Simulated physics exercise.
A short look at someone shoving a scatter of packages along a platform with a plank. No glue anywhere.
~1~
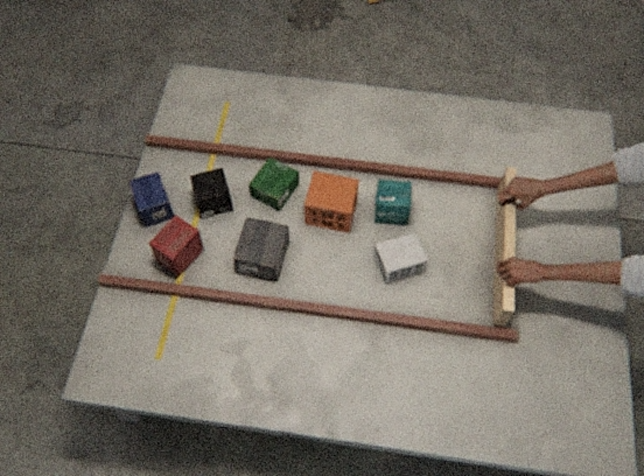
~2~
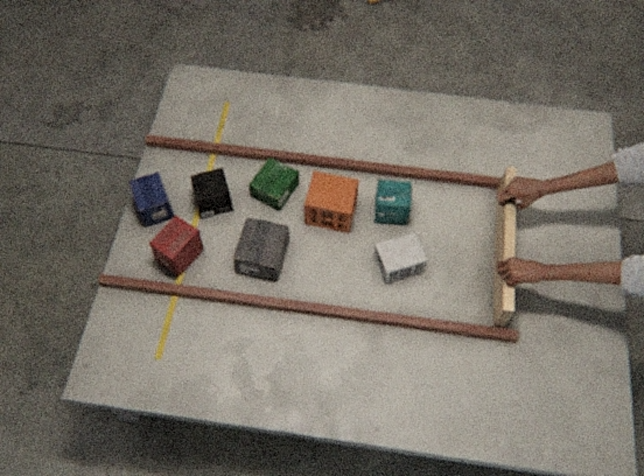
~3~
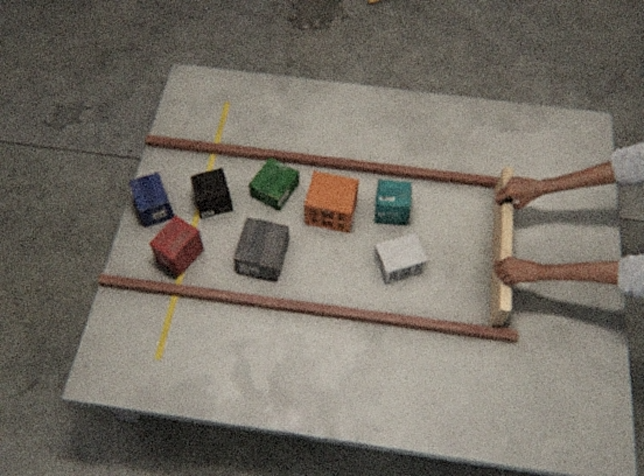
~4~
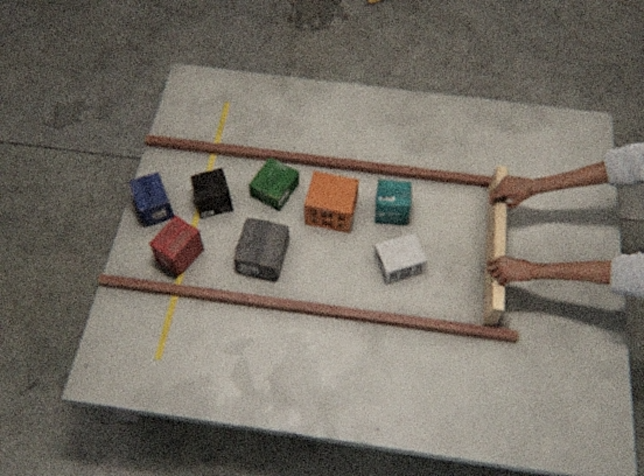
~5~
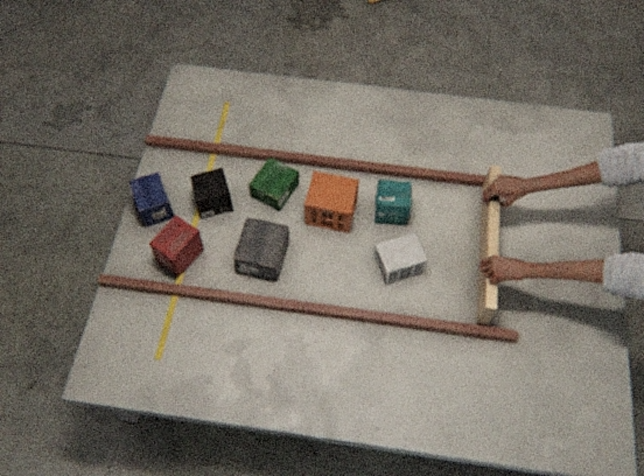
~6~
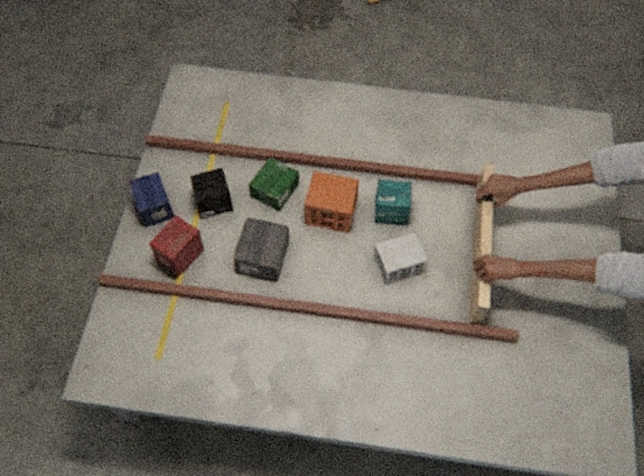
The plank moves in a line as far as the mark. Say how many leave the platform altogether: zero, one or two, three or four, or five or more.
Outcome: The number that fall off is three or four.
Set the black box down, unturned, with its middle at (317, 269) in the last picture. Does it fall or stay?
From there it remains up.
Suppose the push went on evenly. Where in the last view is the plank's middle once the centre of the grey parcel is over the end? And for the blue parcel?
Near (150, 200) and (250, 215).
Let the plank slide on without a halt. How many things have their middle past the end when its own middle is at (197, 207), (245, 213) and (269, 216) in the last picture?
Past the end: 4, 1 and 0.
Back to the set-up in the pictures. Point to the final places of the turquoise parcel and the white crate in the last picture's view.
Near (186, 176) and (173, 218).
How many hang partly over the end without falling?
The number is 2.
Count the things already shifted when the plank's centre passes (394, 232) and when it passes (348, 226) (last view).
By then 2, and 4.
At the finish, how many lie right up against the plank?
That makes 2.
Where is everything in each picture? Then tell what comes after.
In the first picture, blue parcel (152, 199); red tote (178, 247); black box (212, 193); plank (505, 246); tape (196, 218).
In the second picture, red tote (178, 247); white crate (400, 258).
In the third picture, black box (212, 193); grey parcel (262, 249).
In the fourth picture, blue parcel (152, 200); orange crate (332, 202).
In the fifth picture, red tote (178, 247); plank (489, 244).
In the sixth picture, blue parcel (152, 200); red tote (178, 247); black box (212, 193); plank (482, 243); tape (196, 218).
Early on, none off yet; blue parcel at rest near (152, 200); red tote at rest near (178, 247); black box at rest near (212, 193).
Finally, the number that fall off is three or four; lost, green parcel, black box, red tote and blue parcel.
